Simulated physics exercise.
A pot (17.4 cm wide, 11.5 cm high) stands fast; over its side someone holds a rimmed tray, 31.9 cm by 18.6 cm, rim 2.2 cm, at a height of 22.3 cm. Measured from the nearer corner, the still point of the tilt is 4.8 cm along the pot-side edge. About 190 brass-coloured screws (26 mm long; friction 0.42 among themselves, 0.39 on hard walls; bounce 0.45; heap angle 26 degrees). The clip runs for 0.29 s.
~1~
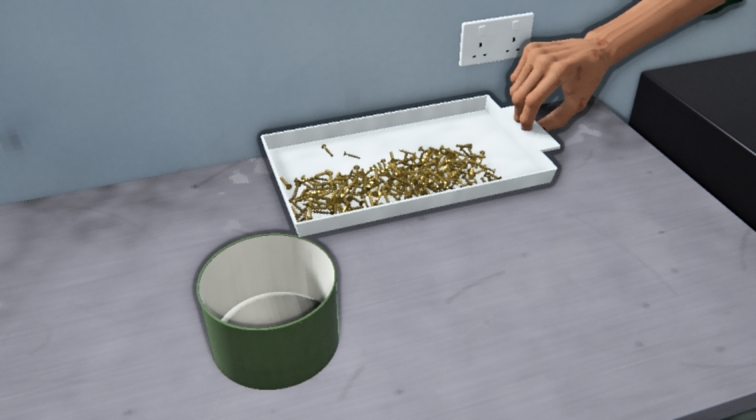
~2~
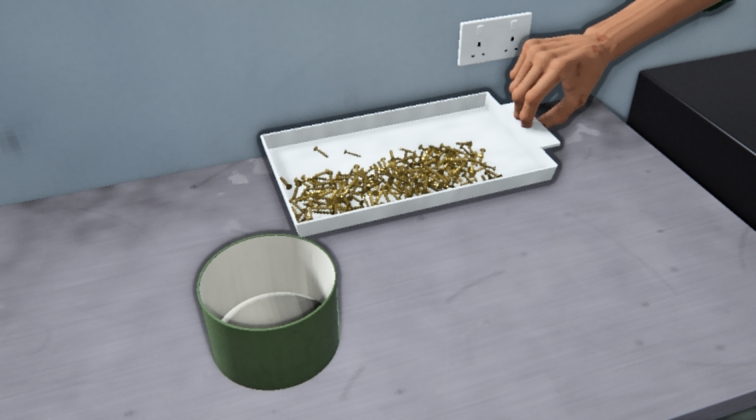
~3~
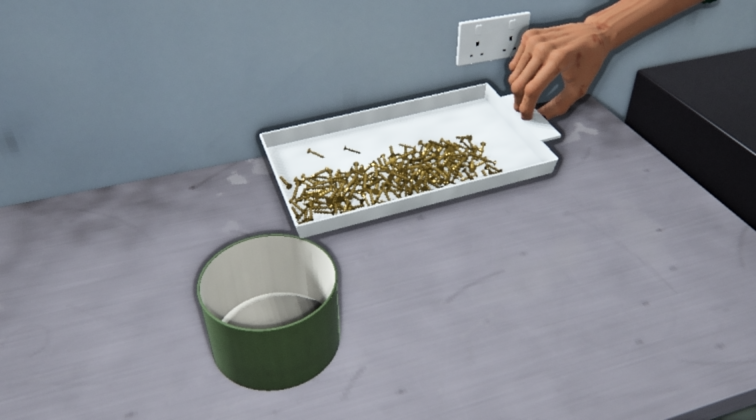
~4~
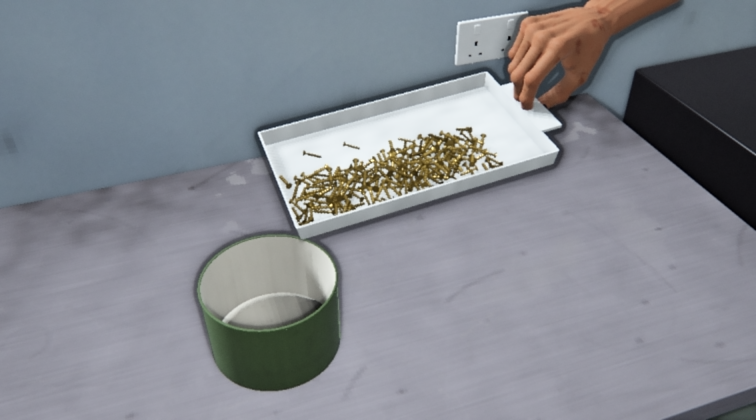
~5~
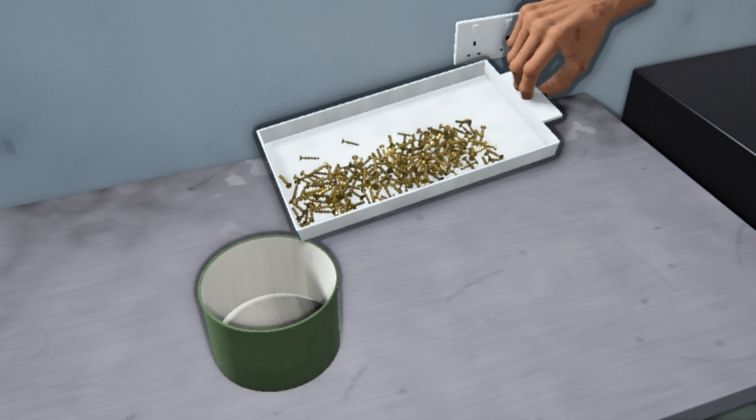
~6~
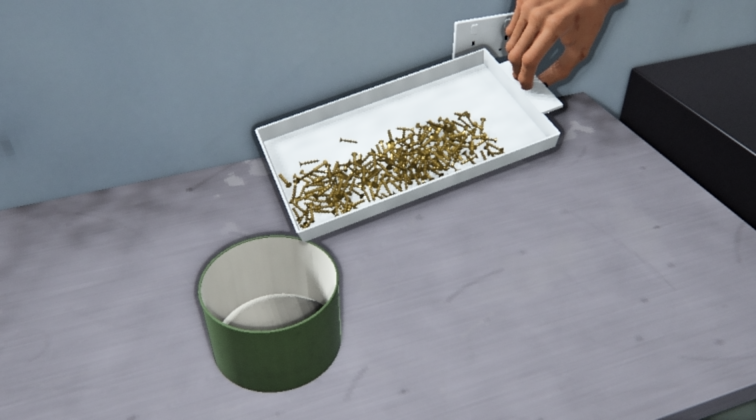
A hand slowly tilts a white tray of brass-coloured screws beside a green pot.
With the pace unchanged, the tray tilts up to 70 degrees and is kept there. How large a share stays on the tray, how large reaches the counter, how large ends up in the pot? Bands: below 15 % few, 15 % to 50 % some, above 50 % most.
Result: Tray: Some, counter: Some, pot: Some.
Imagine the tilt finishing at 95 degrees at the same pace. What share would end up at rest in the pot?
The pot would get around 65 per cent.
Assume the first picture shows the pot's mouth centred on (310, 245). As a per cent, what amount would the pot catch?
I'd put it at around 0 per cent.
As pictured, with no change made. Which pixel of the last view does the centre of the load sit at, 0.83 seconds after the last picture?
Approx. (323, 196).
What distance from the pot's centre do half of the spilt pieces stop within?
Roughly 16 centimetres.
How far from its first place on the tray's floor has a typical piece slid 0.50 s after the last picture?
Displacement on the tray: About 4 cm.
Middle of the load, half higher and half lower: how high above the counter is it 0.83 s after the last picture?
About 26 cm.
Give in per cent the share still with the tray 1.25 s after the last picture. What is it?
Estimate: Near 50 in a hundred.
Then, 0.50 s after the last picture, tilt 40 degrees; the tray holds 100 %, the pot 0 %.
Then, 0.83 s after the last picture, tilt 58 degrees; the tray holds 100 %, the pot 0 %.
Then, 1.25 s after the last picture, tilt 70 degrees; the tray holds 50 %, the pot 20 %.
In the end, tray 40 %, counter 30 %, pot 30 %.
